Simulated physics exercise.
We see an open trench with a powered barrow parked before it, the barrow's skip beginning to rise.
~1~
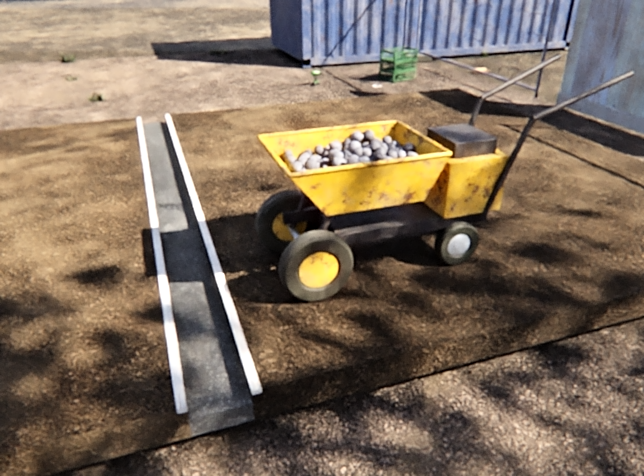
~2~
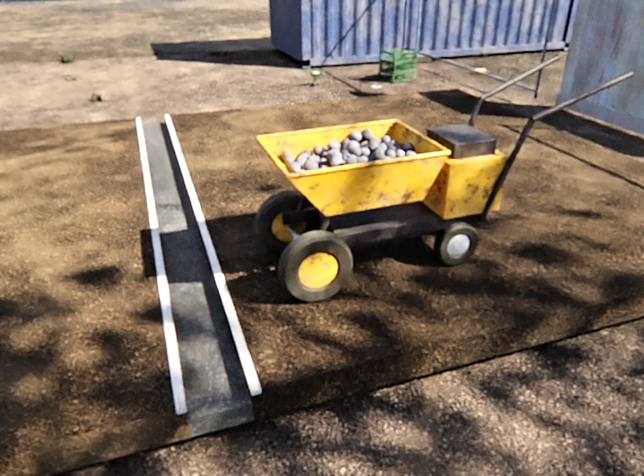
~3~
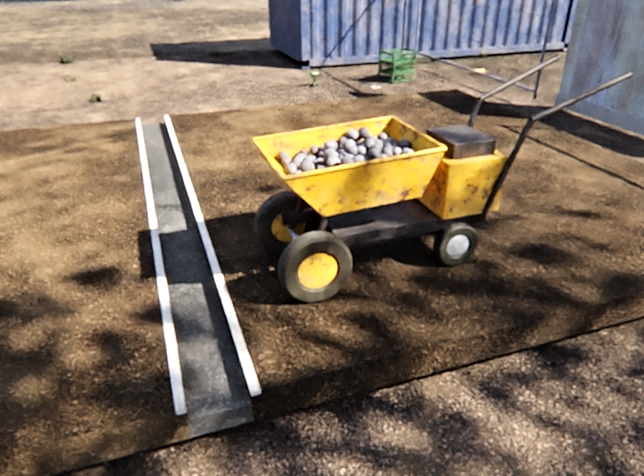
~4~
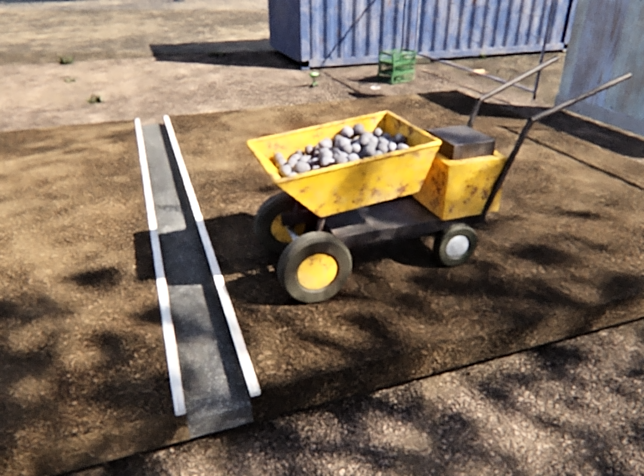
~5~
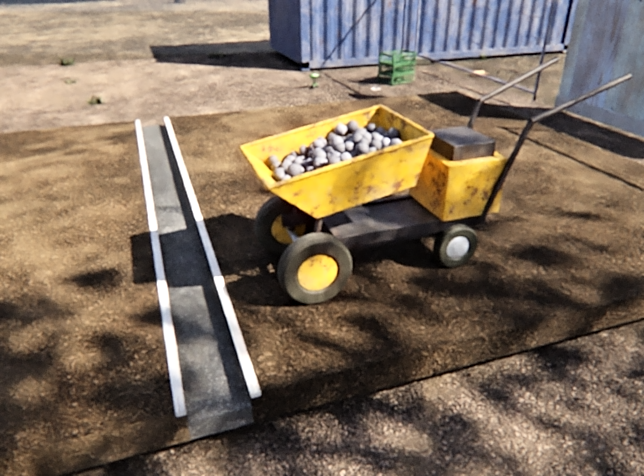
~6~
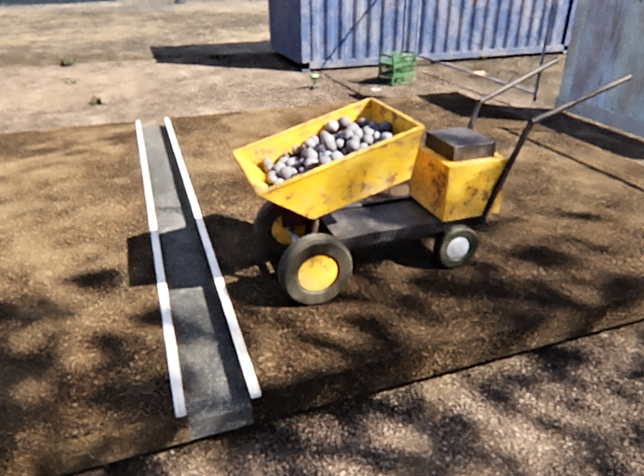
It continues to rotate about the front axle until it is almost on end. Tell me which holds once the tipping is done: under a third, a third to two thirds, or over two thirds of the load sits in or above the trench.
Result: A middle part from a third to two thirds reaches the trench.
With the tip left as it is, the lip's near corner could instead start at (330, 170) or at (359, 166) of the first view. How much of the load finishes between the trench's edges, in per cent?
You'd see around 60 per cent the first time and around 50 per cent the second.
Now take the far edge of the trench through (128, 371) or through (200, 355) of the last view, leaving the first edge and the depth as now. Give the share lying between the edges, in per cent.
In order, some 80 and some 20 percent.
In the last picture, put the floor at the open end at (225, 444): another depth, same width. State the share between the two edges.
Roughly 60 in a hundred.
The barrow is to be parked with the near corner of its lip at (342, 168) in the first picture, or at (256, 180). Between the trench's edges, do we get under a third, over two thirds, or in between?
Spot 1: In the middle band. Spot 2: Under a third.
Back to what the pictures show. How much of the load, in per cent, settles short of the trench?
0 %.
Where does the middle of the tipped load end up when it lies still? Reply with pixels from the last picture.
The centre comes to rest close to (164, 296).
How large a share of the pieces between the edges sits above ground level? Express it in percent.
About 40 %.
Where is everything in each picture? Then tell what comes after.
Lip of the skip at (289, 175), level; top of the load at (366, 153), round cobbles; first edge of the trench at (241, 343); far edge at (174, 358), the trench over half as wide as the skip, and shallow for its width, in the first frame.
Lip of the skip at (287, 176), level; top of the load at (364, 153), in the second frame.
Lip of the skip at (282, 179), tipped barely; top of the load at (370, 156), in the third frame.
Lip of the skip at (275, 182), tipped a little; top of the load at (365, 154), in the fourth frame.
Lip of the skip at (268, 188), tipped a little; top of the load at (374, 146), in the fifth frame.
Lip of the skip at (259, 194), tipped clearly; top of the load at (366, 141); first edge of the trench at (240, 346); far edge at (173, 361), in the sixth frame.
Soon after the last picture, skip tipped steeply; all in the skip.
A little later, skip tipped right over; about half in the skip; about a quarter in or heaped over the trench; about a quarter beyond it; a small part falling.
Later still, skip tipped right over; a stray few in the skip; about half in or heaped over the trench; about half beyond it.
At rest, skip tipped right over; a stray few in the skip; about half in or heaped over the trench; about half beyond it.
